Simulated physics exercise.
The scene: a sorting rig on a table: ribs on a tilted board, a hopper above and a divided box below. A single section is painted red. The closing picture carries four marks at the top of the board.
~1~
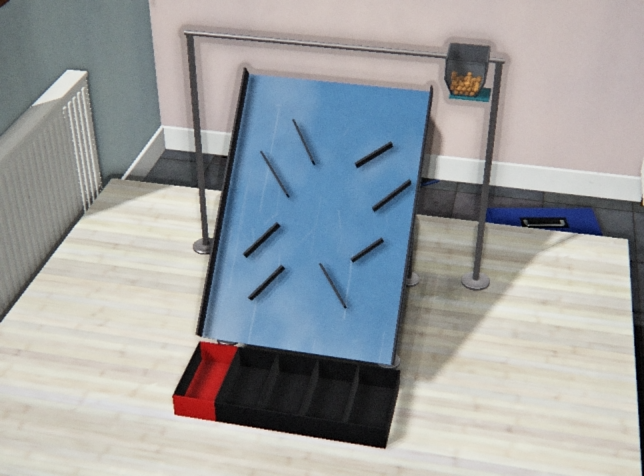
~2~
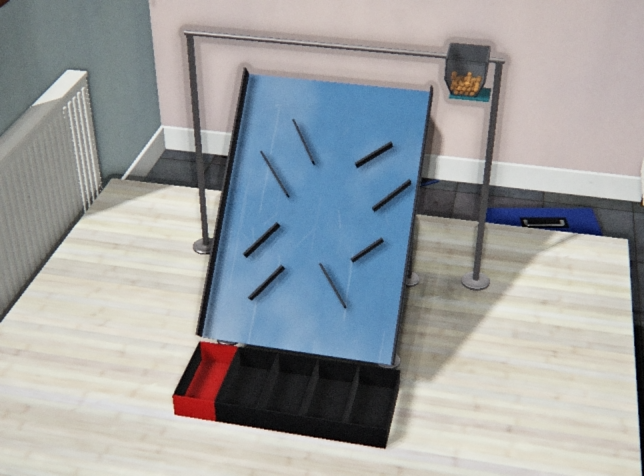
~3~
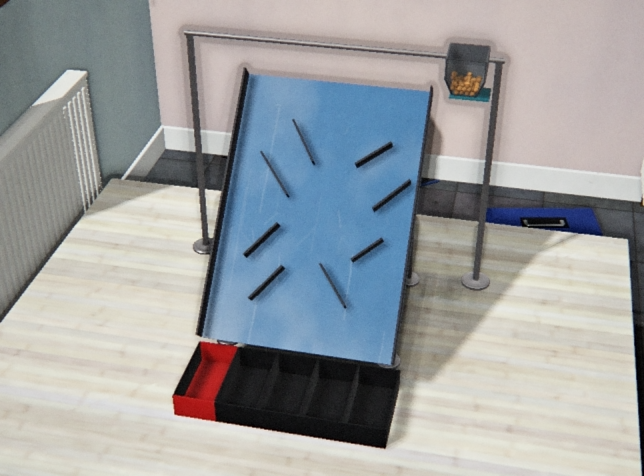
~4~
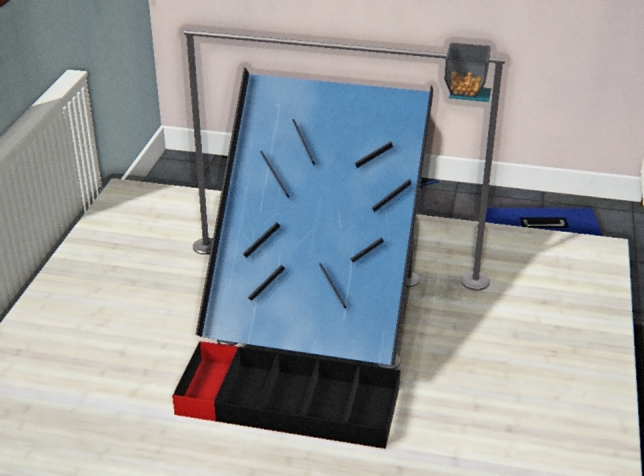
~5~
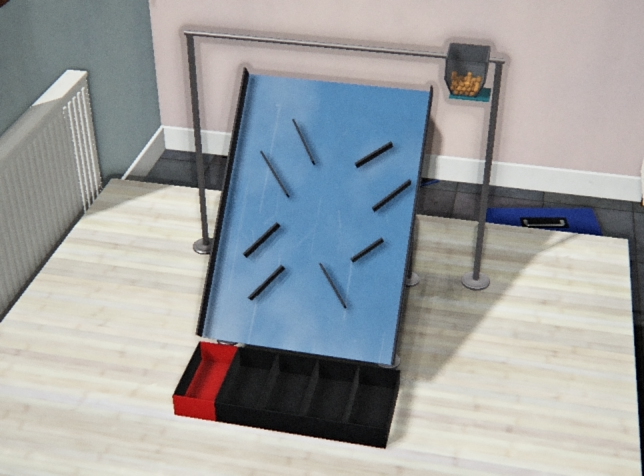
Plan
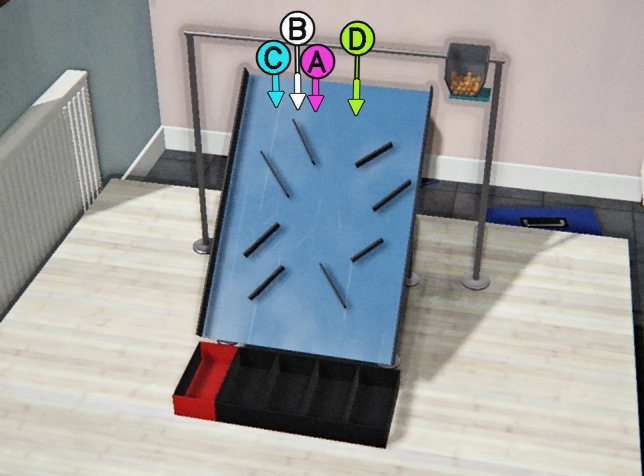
Nothing moves as a hopper of roasted chickpeas sits above a tilted blue ribbed board.
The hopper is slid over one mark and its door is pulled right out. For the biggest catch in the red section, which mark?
Mark C does it best.
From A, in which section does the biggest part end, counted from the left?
It is the fifth one.
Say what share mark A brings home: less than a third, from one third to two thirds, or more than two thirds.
Less than a third.
On the marked copy, mark A meets the board at (315, 105); mark B meets the board at (297, 103); mark C meets the board at (276, 101); mark D meets the board at (356, 109).
With A, none in the red section, nearly all in other sections, a small part outside the box.
With B, a small part in the red section, nearly all in other sections, a stray few outside the box.
With C, about a third in the red section, about half in other sections, a small part outside the box.
With D, a stray few in the red section, most in other sections, a small part outside the box.
